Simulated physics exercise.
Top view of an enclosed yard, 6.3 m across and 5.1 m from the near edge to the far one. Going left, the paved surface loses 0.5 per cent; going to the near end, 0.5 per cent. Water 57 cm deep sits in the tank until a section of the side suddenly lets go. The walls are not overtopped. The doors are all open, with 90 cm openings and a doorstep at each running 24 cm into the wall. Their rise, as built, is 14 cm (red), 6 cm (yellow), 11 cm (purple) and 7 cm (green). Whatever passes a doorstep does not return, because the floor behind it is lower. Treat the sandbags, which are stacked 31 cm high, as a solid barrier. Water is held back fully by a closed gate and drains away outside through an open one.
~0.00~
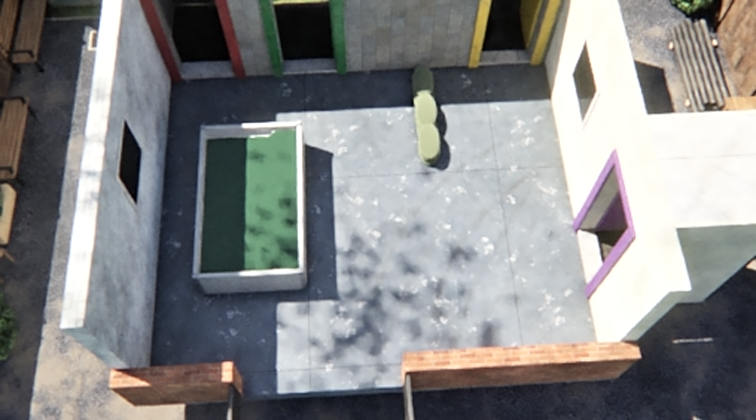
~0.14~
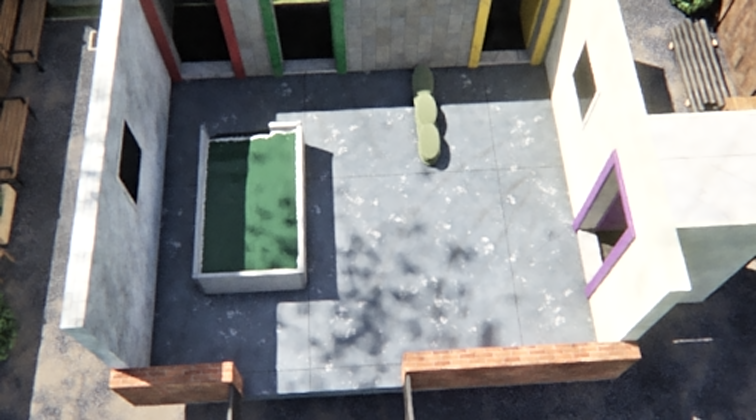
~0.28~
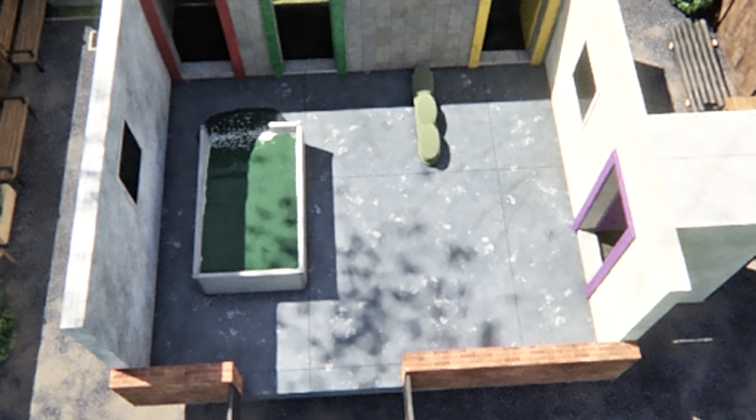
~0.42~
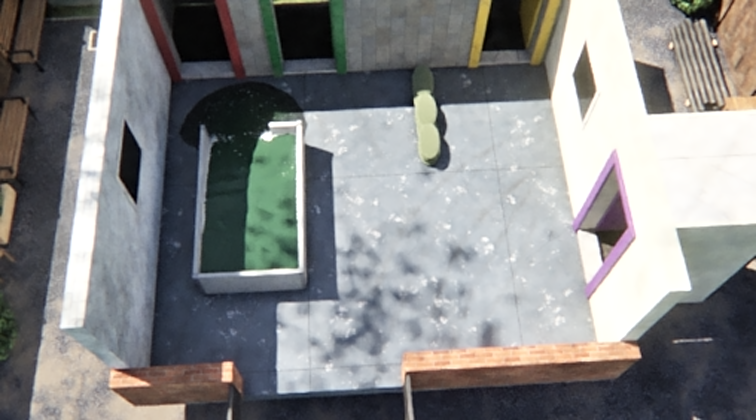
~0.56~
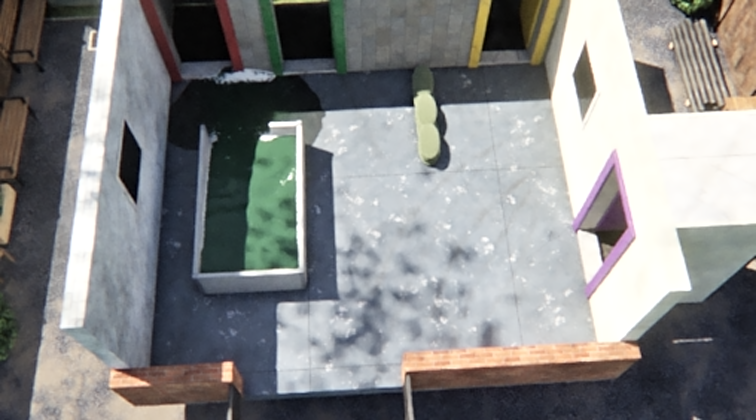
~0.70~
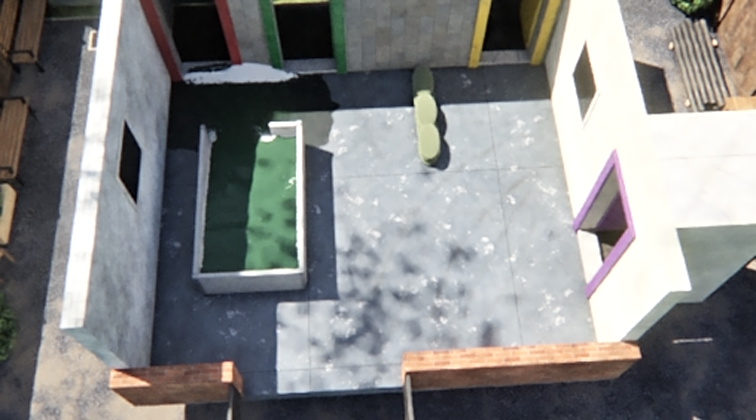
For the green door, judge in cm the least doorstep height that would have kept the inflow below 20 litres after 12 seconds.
A doorstep of about 12.5 cm.
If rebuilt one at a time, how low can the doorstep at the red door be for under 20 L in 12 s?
At the red door it takes roughly 31 centimetres.
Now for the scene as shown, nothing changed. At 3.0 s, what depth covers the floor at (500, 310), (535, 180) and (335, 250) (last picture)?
Close to 0, 0 and 0 cm deep.
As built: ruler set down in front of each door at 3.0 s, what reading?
At the red door the depth is 28 cm, at yellow 2 cm, at purple 0 cm and at green 12 cm.
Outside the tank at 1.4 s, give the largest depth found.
40 cm.
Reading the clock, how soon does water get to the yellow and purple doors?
Yellow 2.4 s, purple 10.5 s.
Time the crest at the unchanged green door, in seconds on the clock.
Around 2.2 s, give or take.
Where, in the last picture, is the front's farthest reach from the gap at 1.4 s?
(387, 72).
After 1.4 s water covers 15 % of the floor, deepest (40 cm) near (172, 82); 14 cm at the green door, 7 litres in over its 7 cm doorstep.
After 3.0 s water covers 30 % of the floor, deepest (28 cm) near (172, 82); 12 cm at the green door, 46 litres in over its 7 cm doorstep.
After 12.0 s water covers 85 % of the floor, deepest (8 cm) near (150, 383); 4 cm at the green door, 71 litres in over its 7 cm doorstep.
At the green door as built, the water arrived by 0.7 s and peaked near 15 cm at 2.2 s.
With a doorstep of 10.5 cm, 33 litres would have come in within the 12 s; with 14 cm, 13 litres. So under 20 litres takes about 12.5 cm.
